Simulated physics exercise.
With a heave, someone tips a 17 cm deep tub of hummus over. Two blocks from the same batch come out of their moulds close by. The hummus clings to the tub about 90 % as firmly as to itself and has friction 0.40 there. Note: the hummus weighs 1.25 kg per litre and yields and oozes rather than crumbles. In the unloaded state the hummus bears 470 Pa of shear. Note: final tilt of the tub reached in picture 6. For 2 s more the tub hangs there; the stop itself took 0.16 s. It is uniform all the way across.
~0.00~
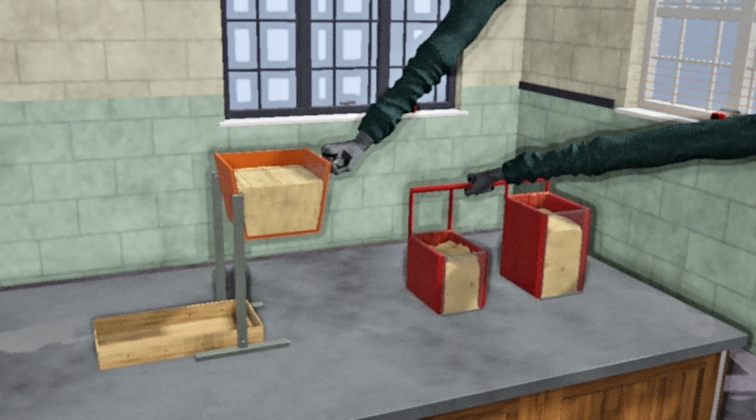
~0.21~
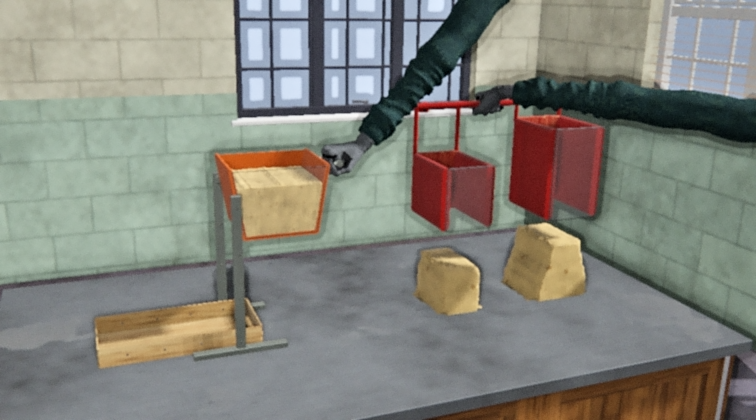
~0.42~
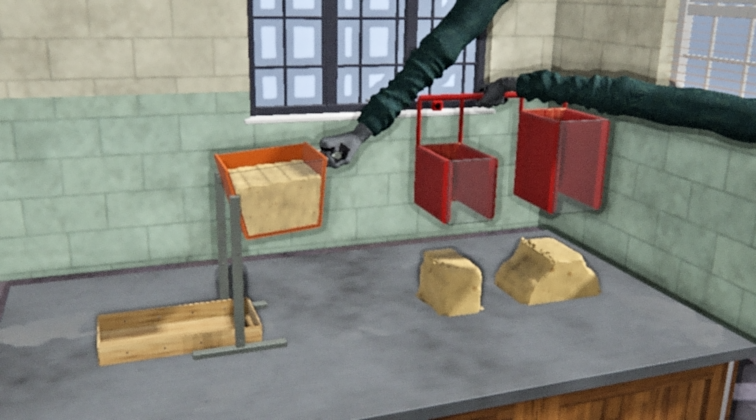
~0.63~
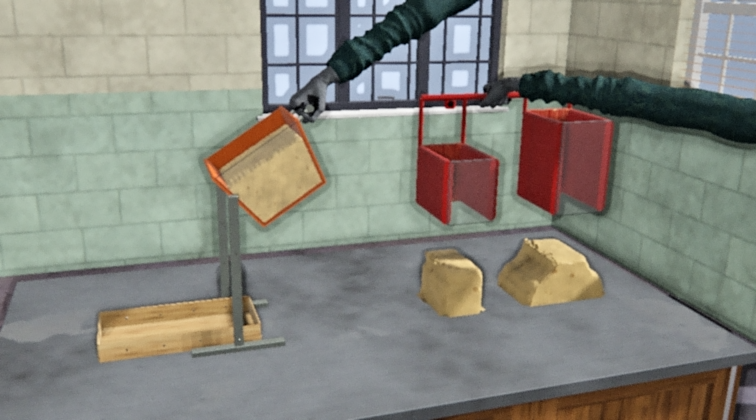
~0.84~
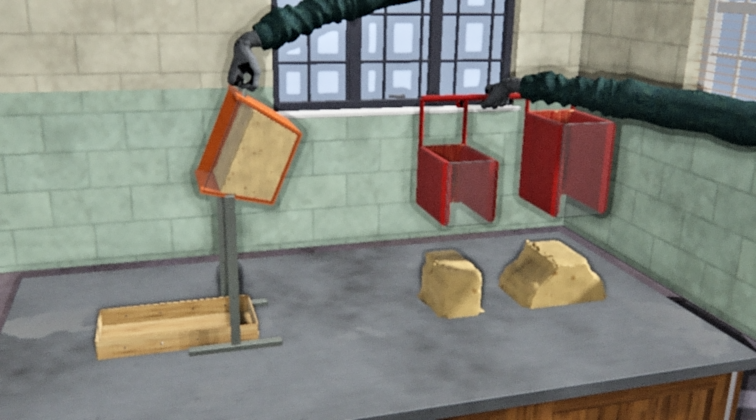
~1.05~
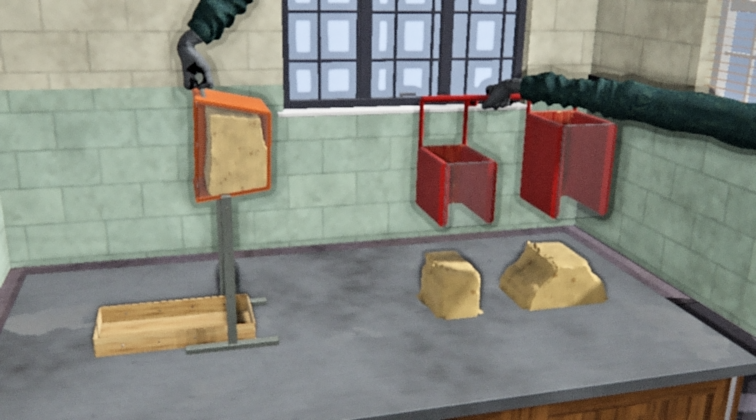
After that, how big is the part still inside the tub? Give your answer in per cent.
I would say roughly 46 per cent is still inside.
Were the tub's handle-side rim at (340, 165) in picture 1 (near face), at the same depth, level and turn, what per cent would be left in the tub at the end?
Some 35 per cent, I reckon.
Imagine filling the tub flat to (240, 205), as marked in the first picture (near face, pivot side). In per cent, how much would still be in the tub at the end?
Roughly 100 per cent would still be in the tub at the end.
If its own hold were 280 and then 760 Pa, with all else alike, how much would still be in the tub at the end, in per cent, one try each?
Going in order, it's 35 % and then 100 %.
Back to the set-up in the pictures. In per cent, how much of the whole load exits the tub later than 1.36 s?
Roughly 16 %.
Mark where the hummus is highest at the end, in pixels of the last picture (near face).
Close to pixel (246, 160).
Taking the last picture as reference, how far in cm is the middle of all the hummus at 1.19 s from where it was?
The shift is near 4 cm.
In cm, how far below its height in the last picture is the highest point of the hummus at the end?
About 11 cm.
By 1.19 s, the tub is at 88 degrees and holds 96 %.
By 1.36 s, the tub is at 88 degrees and holds 63 %.
By 1.53 s, the tub is at 88 degrees and holds 47 %.
By 1.70 s, the tub is at 88 degrees and holds 46 %.
By 3.05 s, at the end, the tub is at 88 degrees and holds 46 %.
